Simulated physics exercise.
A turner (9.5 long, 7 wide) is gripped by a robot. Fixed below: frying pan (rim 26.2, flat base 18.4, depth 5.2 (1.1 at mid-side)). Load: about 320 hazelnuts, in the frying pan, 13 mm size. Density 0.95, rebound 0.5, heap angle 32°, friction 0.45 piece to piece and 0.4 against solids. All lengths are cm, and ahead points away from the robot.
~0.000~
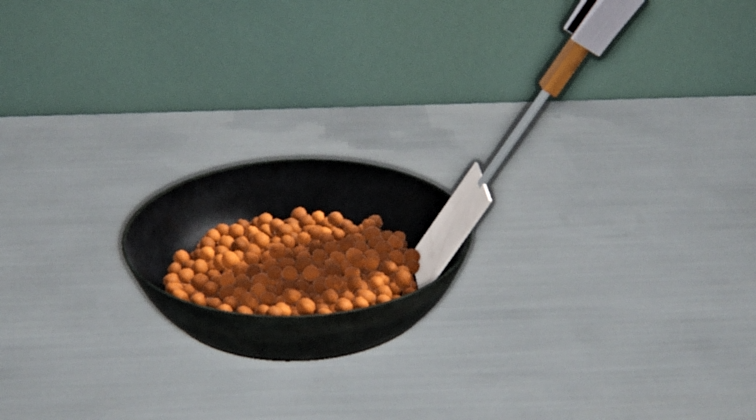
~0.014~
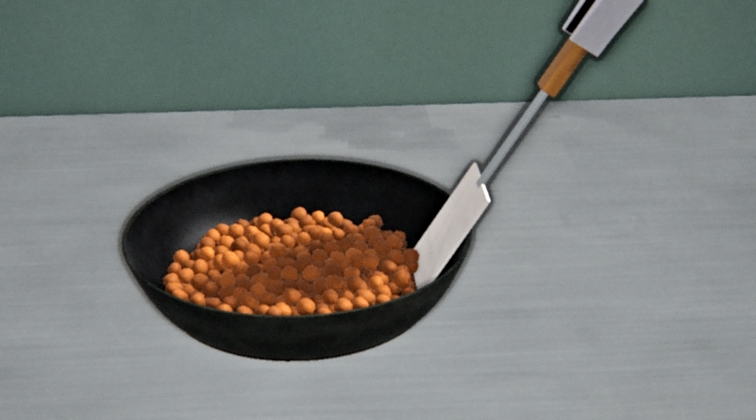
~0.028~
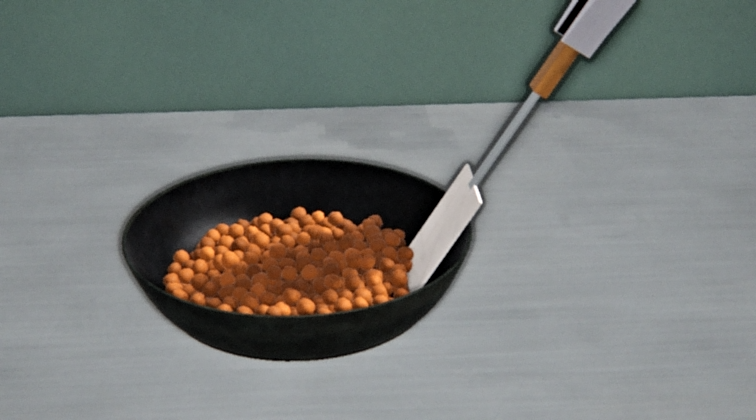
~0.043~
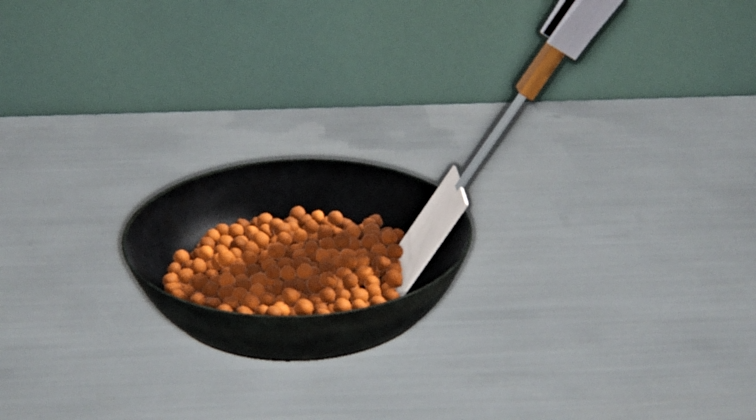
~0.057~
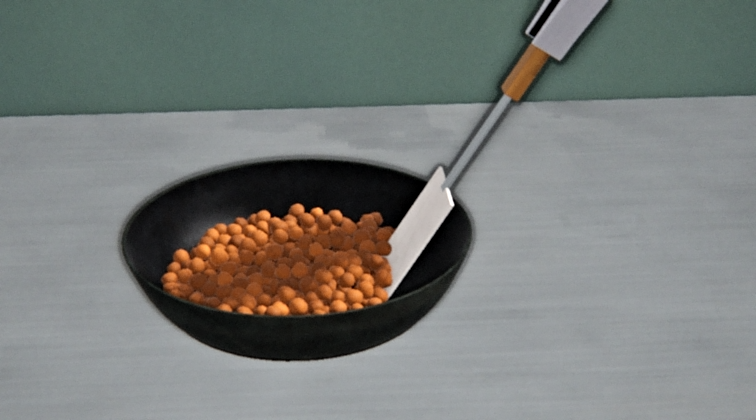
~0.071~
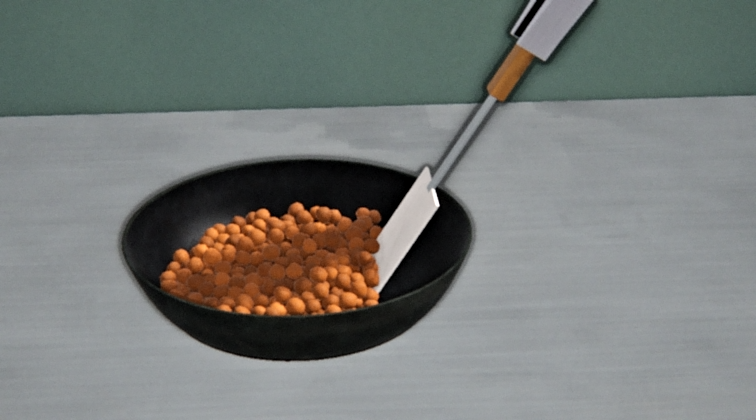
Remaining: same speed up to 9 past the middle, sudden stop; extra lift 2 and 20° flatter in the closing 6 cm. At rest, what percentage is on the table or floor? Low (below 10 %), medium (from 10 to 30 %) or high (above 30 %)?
Answer: Low; below 10 % of the hazelnuts finish on the table or floor.
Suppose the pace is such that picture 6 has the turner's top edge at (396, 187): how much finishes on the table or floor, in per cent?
About 15 per cent.
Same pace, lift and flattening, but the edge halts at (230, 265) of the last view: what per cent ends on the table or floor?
Some 0 per cent.
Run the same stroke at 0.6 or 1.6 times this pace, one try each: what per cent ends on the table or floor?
Some 0 and 15 per cent.
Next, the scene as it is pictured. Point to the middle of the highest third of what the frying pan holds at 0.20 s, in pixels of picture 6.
Near (226, 256).
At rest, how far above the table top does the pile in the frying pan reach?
Some 5.5 cm.
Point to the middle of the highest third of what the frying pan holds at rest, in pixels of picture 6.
At about (183, 260).
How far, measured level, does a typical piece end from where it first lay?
About 3 cm.
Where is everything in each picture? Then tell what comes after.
In the first frame, turner top edge at (483, 181), sloping 58°; upper third of the load around (302, 262), from x 170 to 415, top at y 215; 319 in the frying pan.
In the second frame, turner top edge at (482, 181), sloping 58°; upper third of the load around (302, 262), from x 170 to 410, top at y 215.
In the third frame, turner top edge at (474, 183), sloping 58°; upper third of the load around (304, 260), from x 170 to 410, top at y 215.
In the fourth frame, turner top edge at (461, 184), sloping 58°; upper third of the load around (305, 259), from x 170 to 410, top at y 215.
In the fifth frame, turner top edge at (446, 185), sloping 58°; upper third of the load around (307, 261), from x 170 to 410, top at y 215.
In the sixth frame, turner top edge at (432, 186), sloping 58°; upper third of the load around (304, 262), from x 170 to 410, top at y 210; 319 in the frying pan.
After 0.14 s, sloping 58°, highest piece 5 above the table; 319 in the frying pan.
After 0.20 s, sloping 52°, highest piece 6 above the table; 319 in the frying pan.
After 0.44 s, sloping 38°, highest piece 11 above the table; 299 in the frying pan, 8 on the table or floor, 12 on the blade or in flight.
After 1.49 s, sloping 38°, highest piece 5 above the table; 300 in the frying pan, 19 on the table or floor.
At rest, 300 in the frying pan, 19 on the table or floor. That is 6 % on the table or floor.
